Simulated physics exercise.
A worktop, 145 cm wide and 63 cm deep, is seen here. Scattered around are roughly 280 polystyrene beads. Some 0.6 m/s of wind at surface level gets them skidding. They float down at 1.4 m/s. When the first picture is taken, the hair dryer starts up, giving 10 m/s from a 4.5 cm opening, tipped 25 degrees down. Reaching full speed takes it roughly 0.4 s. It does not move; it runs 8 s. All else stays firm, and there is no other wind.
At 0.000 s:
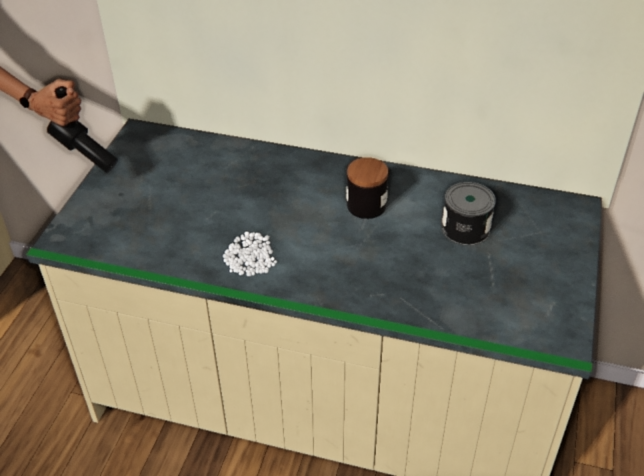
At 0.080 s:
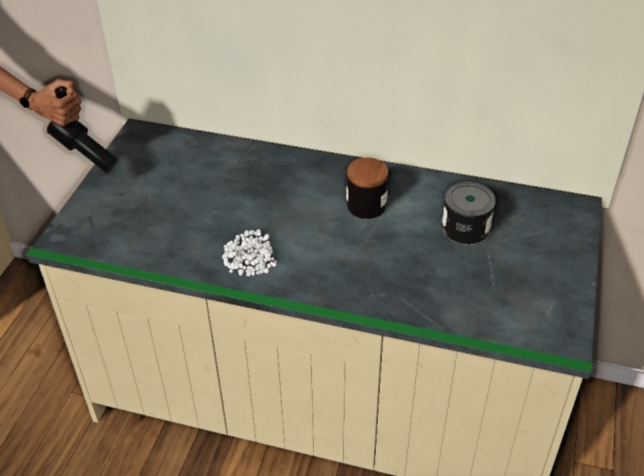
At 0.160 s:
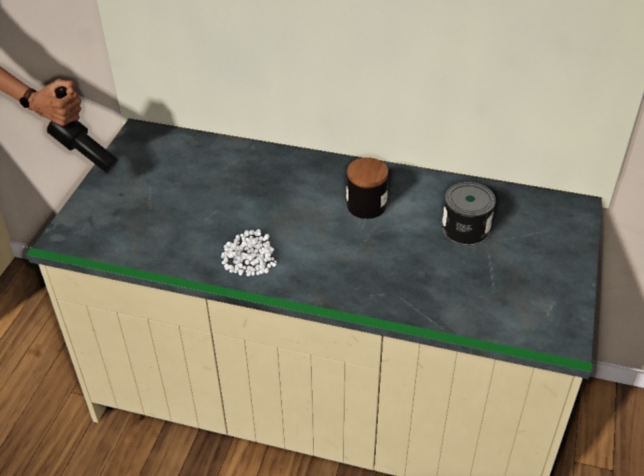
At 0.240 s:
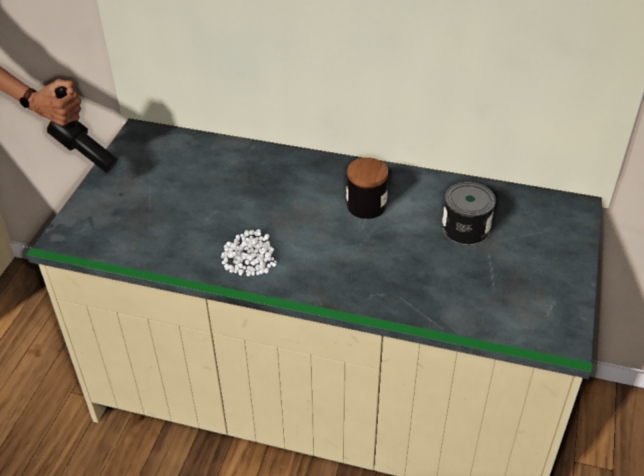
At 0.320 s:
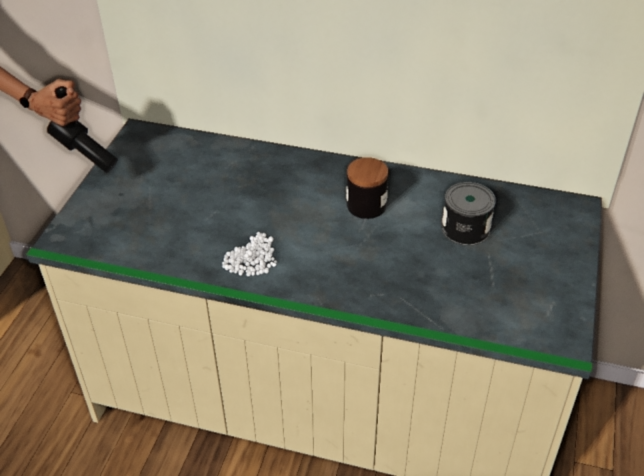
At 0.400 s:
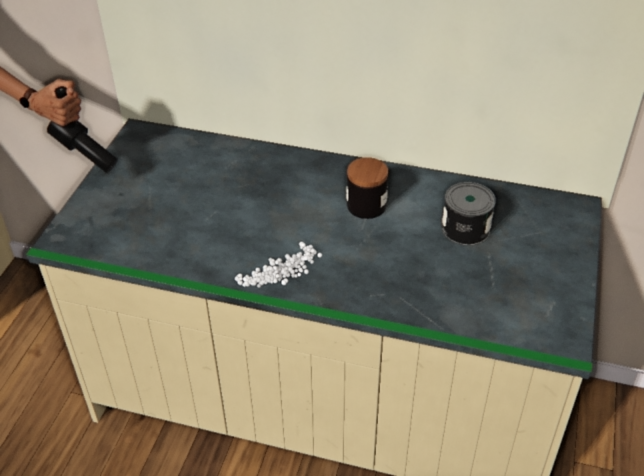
White beads lying in a pile on a dark, green-edged counter, then shifting and spreading rightward as a hand holds a hair dryer still.
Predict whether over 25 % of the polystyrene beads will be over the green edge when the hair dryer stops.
My guess is the quarter mark gets passed at that edge.
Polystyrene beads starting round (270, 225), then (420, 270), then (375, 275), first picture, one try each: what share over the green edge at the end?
About 0, 0 and 25 in a hundred, in that order.
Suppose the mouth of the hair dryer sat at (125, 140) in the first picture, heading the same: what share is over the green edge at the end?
That would come to roughly 100 %.
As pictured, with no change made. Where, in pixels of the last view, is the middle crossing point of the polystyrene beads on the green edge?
The halfway point of the crossings is around (341, 320) in the last picture.
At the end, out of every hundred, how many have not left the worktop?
Roughly 0 per cent.
After 1.6 s the count stands so, 84 % are over the green edge.
After 2.6 s the count stands so, 84 % are over the green edge.
After 4.4 s the count stands so, 84 % are over the green edge.
After 8.0 s, at the end, 84 % are over the green edge.
